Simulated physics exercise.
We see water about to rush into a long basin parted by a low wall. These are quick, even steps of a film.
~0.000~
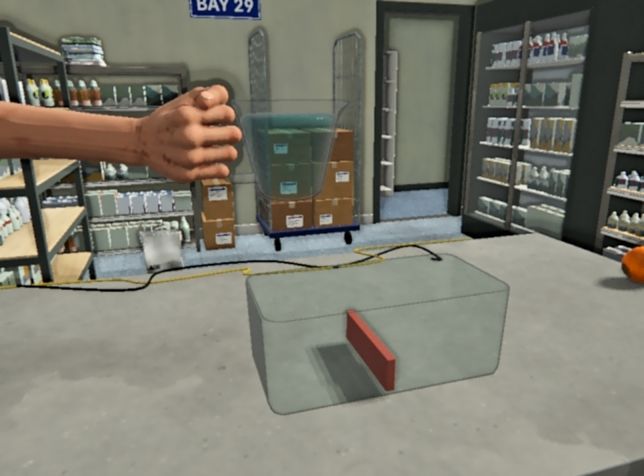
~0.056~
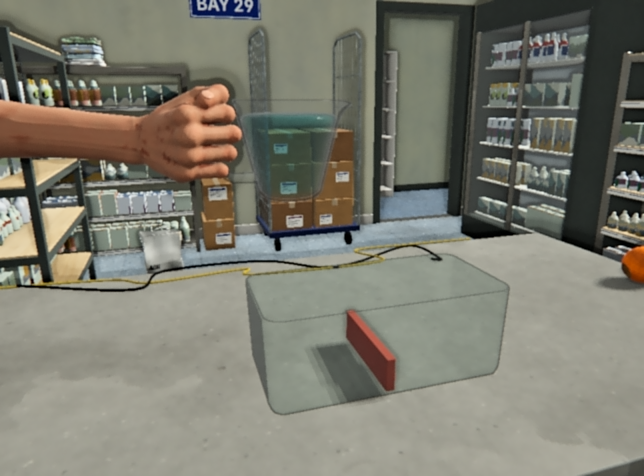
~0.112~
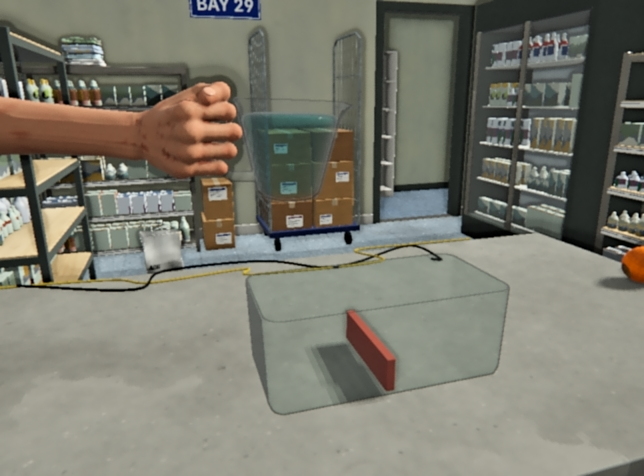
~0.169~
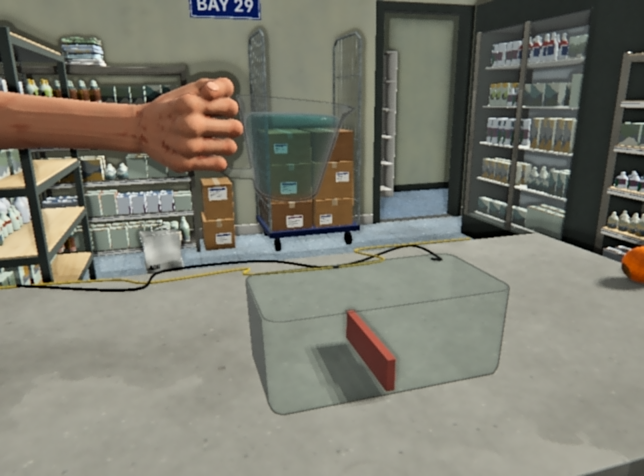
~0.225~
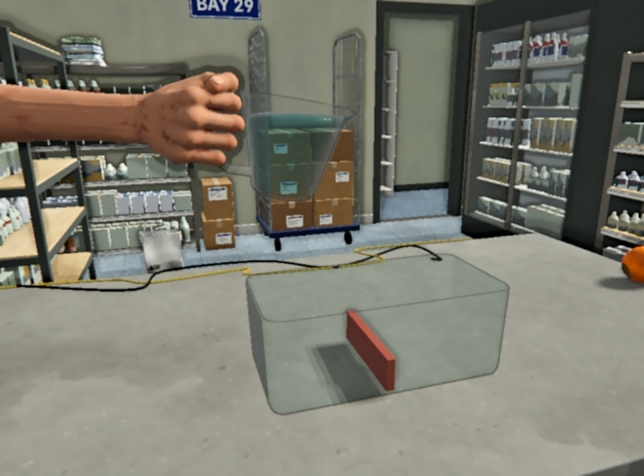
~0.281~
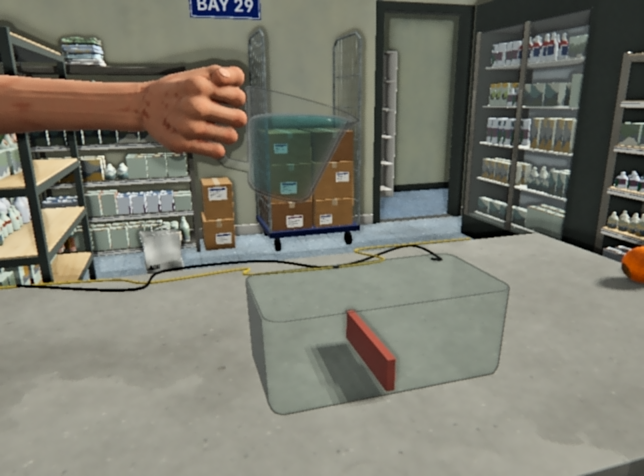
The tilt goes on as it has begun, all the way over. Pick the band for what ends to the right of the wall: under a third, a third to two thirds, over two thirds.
The share right of the wall is more than two thirds.
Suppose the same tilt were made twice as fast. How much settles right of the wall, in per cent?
Some 80 per cent.
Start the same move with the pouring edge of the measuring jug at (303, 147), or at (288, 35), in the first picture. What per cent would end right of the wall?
First some 15, then 35 per cent.
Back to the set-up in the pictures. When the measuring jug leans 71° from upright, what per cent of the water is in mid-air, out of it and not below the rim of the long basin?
It comes to 30 per cent or so.
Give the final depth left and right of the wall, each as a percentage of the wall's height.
Near 10 on the left, 50 on the right.
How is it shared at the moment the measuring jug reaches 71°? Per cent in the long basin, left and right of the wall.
Some 0 per cent left and 15 right.
A moment on, the measuring jug is tipped part way and 59 per cent is still to pour, 0 is left of the wall and 13 right of it.
Next, the measuring jug is tipped right over and 7 per cent is still to pour, 2 is left of the wall and 75 right of it.
Then the measuring jug is tipped right over and 0 per cent is still to pour, 10 is left of the wall and 89 right of it.
Later the measuring jug is tipped right over and 0 per cent is still to pour, 10 is left of the wall and 89 right of it.
Finally, 10 per cent lies left of the wall, 89 right of it and 2 outside.
